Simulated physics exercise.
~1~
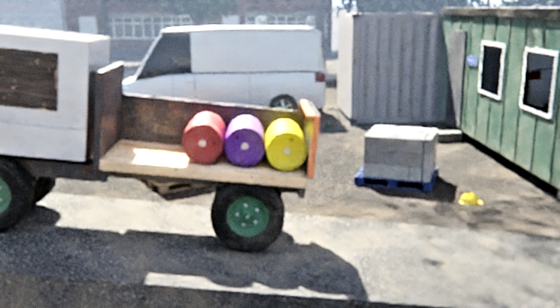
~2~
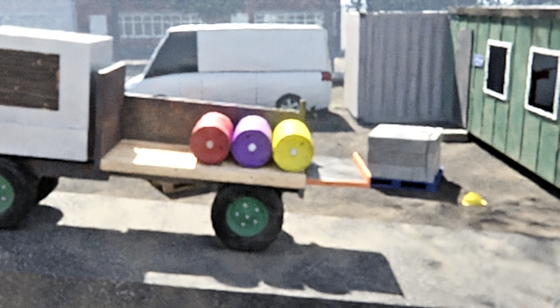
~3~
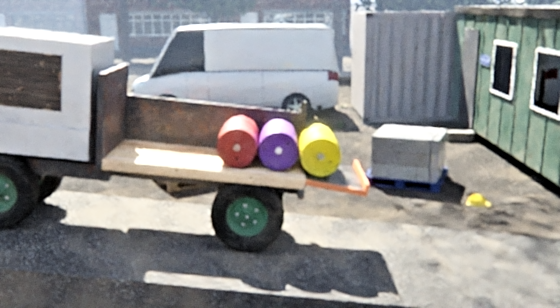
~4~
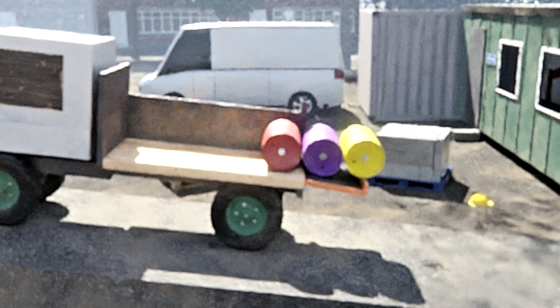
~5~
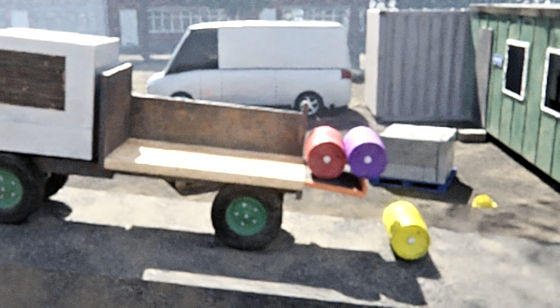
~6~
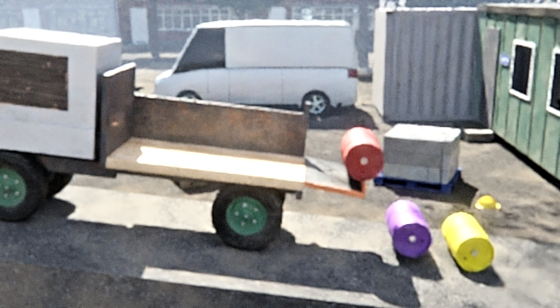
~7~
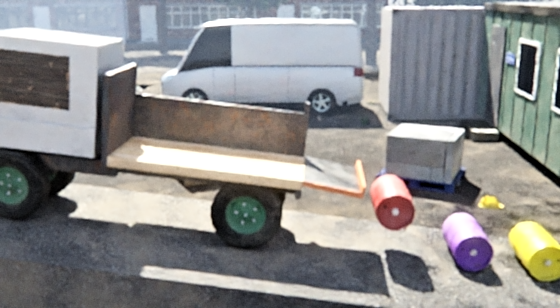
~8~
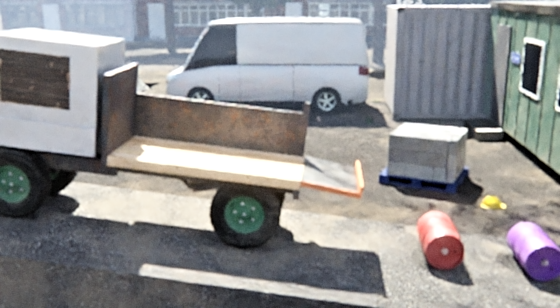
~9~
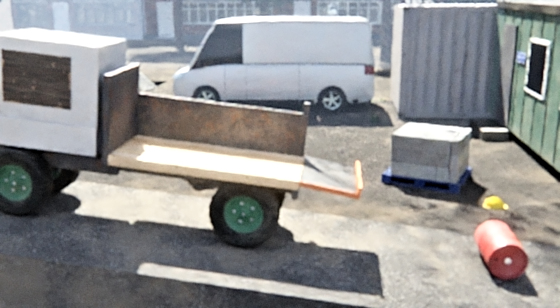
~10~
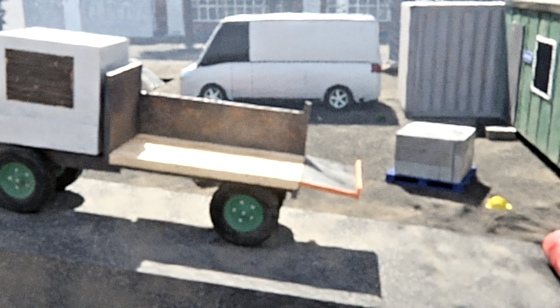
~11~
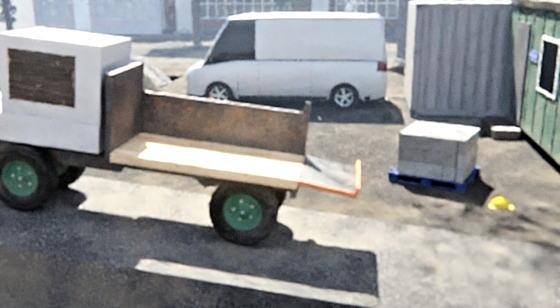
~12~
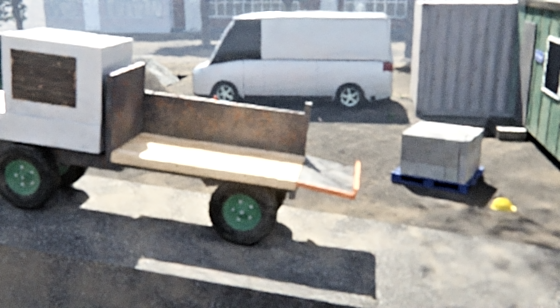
In a yard, three barrels roll right off a truck's lowered tailgate and out of view.
